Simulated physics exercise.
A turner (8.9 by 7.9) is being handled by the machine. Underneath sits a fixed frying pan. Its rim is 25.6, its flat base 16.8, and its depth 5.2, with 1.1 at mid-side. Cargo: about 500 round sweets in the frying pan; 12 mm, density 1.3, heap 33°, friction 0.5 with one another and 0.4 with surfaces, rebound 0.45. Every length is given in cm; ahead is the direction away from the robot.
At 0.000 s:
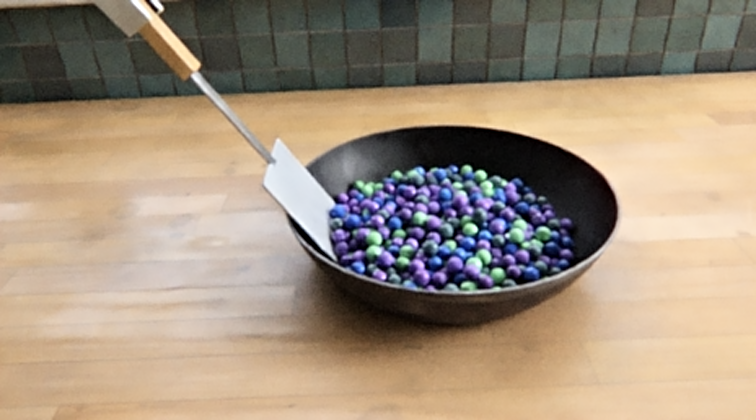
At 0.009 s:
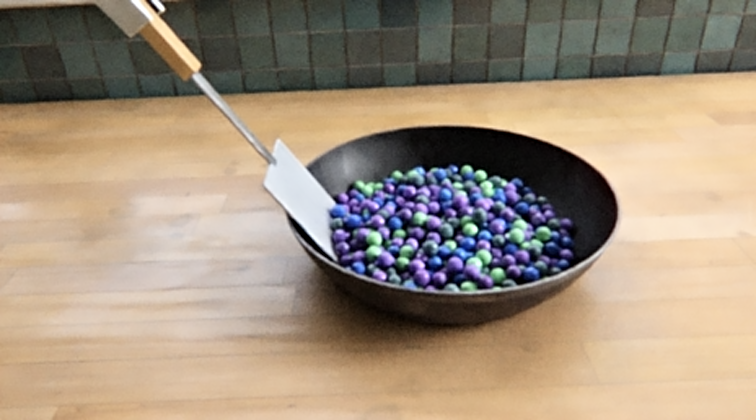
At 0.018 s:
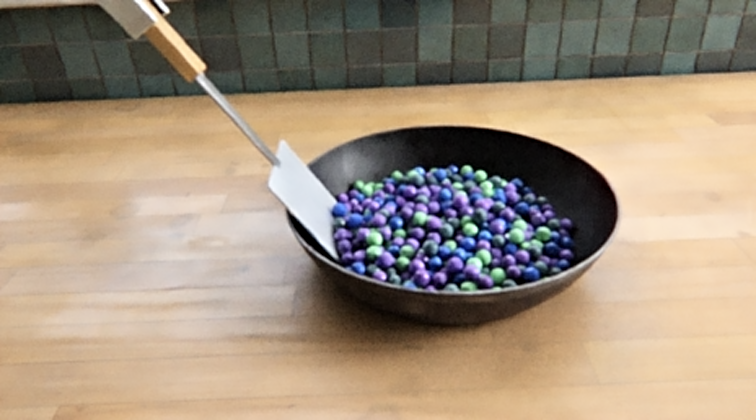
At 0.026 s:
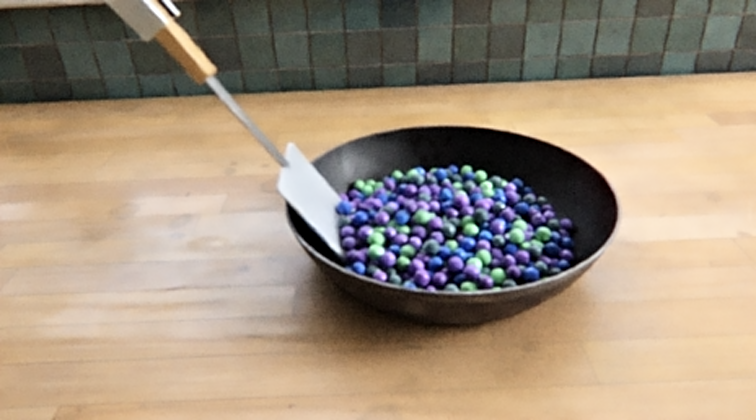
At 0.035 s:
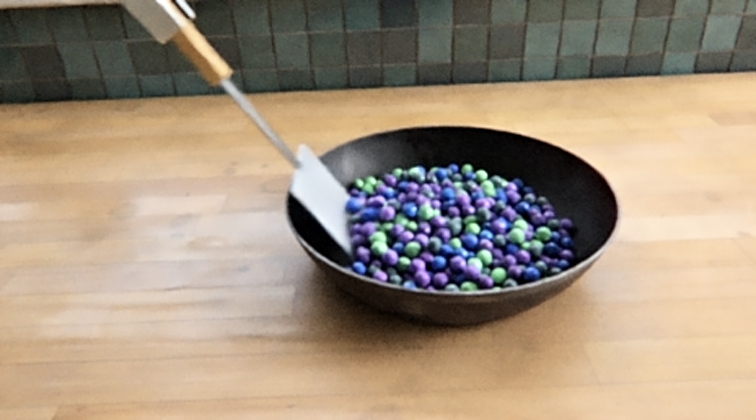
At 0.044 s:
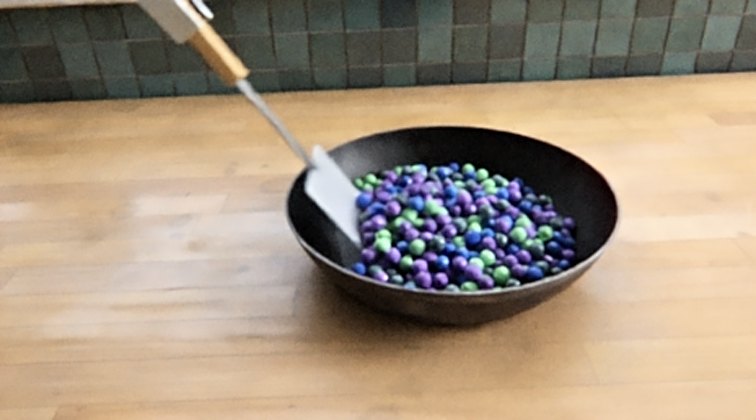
A metal turner with a wooden handle, held by a machine at the upper left, rests against the left side of a dark frying pan full of purple, blue and green round sweets. It then slides a short way right, nudging the nearest sweets inward while the pan stays still.
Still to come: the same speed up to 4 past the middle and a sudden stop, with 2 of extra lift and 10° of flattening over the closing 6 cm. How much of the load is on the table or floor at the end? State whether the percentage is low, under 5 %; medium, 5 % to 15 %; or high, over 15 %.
The percentage is medium.
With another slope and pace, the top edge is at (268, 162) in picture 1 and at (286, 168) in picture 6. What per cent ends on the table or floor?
I'd put it at roughly 0 per cent.
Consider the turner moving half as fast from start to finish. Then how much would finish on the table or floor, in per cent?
I'd reckon close to 0 per cent.
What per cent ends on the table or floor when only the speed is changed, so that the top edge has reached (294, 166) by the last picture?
Share: Roughly 0 %.
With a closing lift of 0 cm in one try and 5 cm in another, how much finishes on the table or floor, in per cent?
Some 5 and 15 per cent.
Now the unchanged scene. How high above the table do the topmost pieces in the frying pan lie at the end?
It reaches roughly 6.0 cm.
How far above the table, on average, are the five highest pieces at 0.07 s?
I'd say close to 6 cm on average.
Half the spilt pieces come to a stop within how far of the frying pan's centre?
Roughly 32 cm.
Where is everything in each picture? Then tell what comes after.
The turner top edge at (271, 160), sloping 57°; upper third of the load around (447, 222), from x 340 to 565, top at y 170; 496 in the frying pan, in the first frame.
The turner top edge at (271, 161), sloping 57°; upper third of the load around (447, 222), from x 340 to 565, top at y 170, in the second frame.
The turner top edge at (275, 162), sloping 57°; upper third of the load around (447, 221), from x 340 to 565, top at y 170, in the third frame.
The turner top edge at (284, 164), sloping 57°; upper third of the load around (444, 220), from x 340 to 565, top at y 170, in the fourth frame.
The turner top edge at (298, 166), sloping 57°; upper third of the load around (436, 220), from x 340 to 565, top at y 170, in the fifth frame.
The turner top edge at (313, 166), sloping 57°; upper third of the load around (433, 218), from x 345 to 570, top at y 170; 496 in the frying pan, in the sixth frame.
After 0.07 s, sloping 57°, highest piece 7 above the table; 496 in the frying pan.
After 0.09 s, sloping 54°, highest piece 9 above the table; 496 in the frying pan.
After 0.30 s, sloping 47°, highest piece 6 above the table; 461 in the frying pan, 27 on the table or floor, 8 on the blade or in flight.
After 1.35 s, sloping 47°, highest piece 6 above the table; 461 in the frying pan, 35 on the table or floor.
In the end, 461 in the frying pan, 35 on the table or floor. That is 7 % on the table or floor.
